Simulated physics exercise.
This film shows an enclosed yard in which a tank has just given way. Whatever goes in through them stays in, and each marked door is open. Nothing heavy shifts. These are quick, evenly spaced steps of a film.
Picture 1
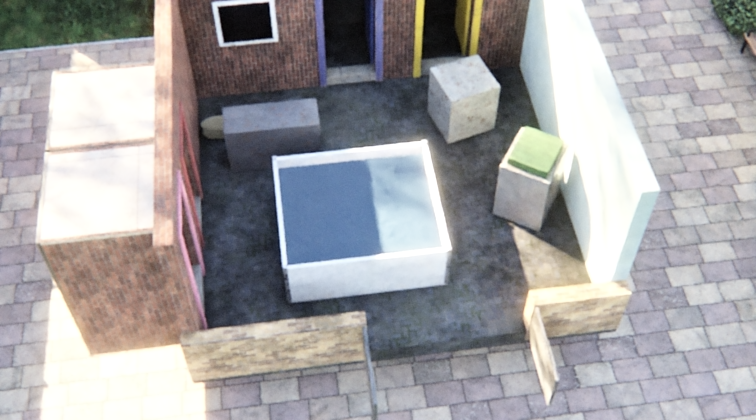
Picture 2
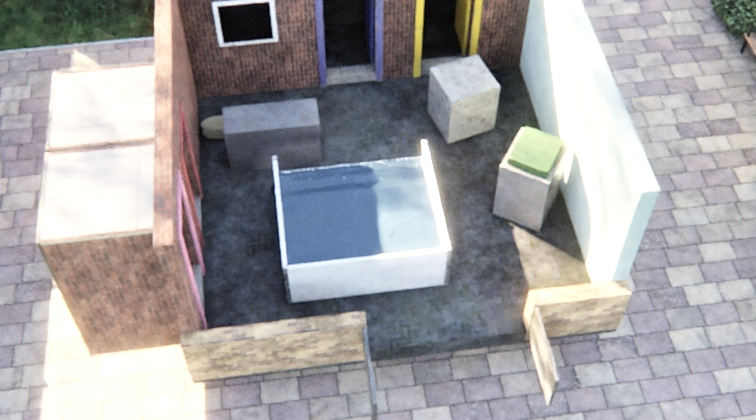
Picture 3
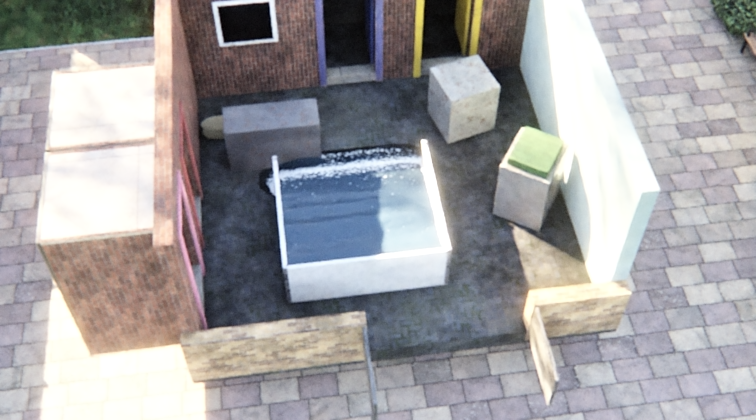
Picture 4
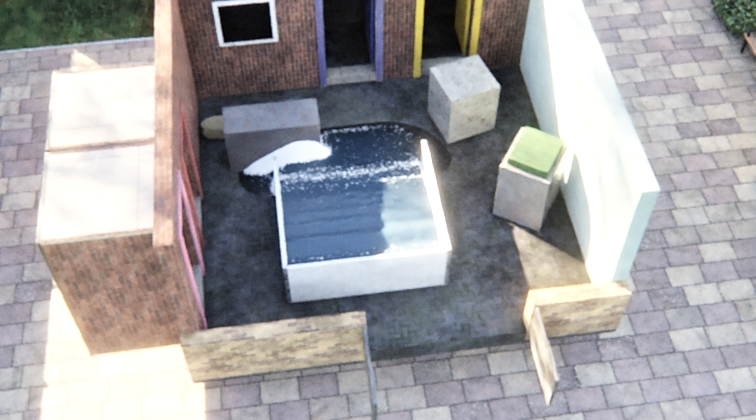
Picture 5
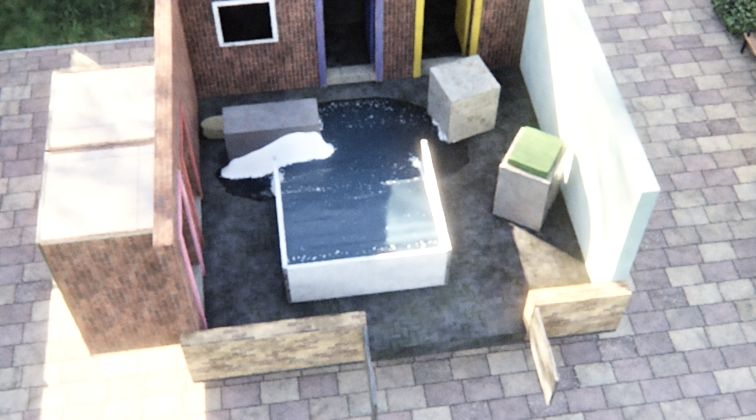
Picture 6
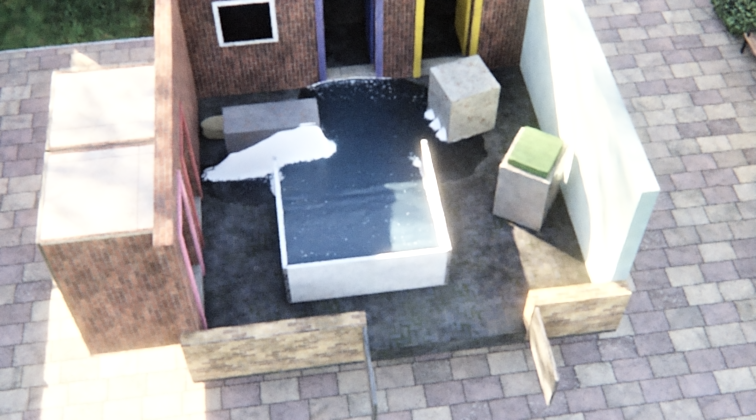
The footage shows a white-walled tank of still water in an enclosed brick yard; its far side opens and water pours out, spreading across the dark floor, foaming around the grey blocks and reaching toward the purple-framed doorway.
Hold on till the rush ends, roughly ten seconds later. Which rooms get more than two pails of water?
As I see it, most likely the blue door gets too much water. Most likely the red door gets too much water. Most likely the yellow door gets too much water. Most likely the pink door gets two buckets or less.
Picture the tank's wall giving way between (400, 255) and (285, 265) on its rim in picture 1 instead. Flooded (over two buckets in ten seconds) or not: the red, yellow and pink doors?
Lab note - red door: Above the mark; yellow door: Short of the mark; pink door: Above the mark.
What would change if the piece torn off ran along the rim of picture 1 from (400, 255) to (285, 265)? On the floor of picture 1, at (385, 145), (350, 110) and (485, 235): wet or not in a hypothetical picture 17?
So: Spared, then spared, then spared.
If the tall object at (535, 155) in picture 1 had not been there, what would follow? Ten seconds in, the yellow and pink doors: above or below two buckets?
Yellow exceeds the limit, pink remains within the limit.
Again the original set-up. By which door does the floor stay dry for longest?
Result: The pink one.
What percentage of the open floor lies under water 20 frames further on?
That works out at 70 %.
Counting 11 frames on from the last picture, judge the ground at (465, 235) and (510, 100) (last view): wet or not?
Not wet, soaked.
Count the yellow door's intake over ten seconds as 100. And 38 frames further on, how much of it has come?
I'd say some 100 per cent.
A moment on, water covers 40 % of the floor; the blue door far over two buckets in, the red door under two buckets in, the yellow door under two buckets in, the pink door not reached.
Next, water covers 55 % of the floor; the blue door far over two buckets in, the red door over two buckets in, the yellow door over two buckets in, the pink door wet at the sill, nothing in.
Then, water covers 70 % of the floor; the blue door far over two buckets in, the red door far over two buckets in, the yellow door over two buckets in, the pink door wet at the sill, nothing in.
Later, water covers 90 % of the floor; the blue door far over two buckets in, the red door far over two buckets in, the yellow door over two buckets in, the pink door wet at the sill, nothing in.
In the end, water covers 95 % of the floor; the blue door far over two buckets in, the red door far over two buckets in, the yellow door over two buckets in, the pink door wet at the sill, nothing in.
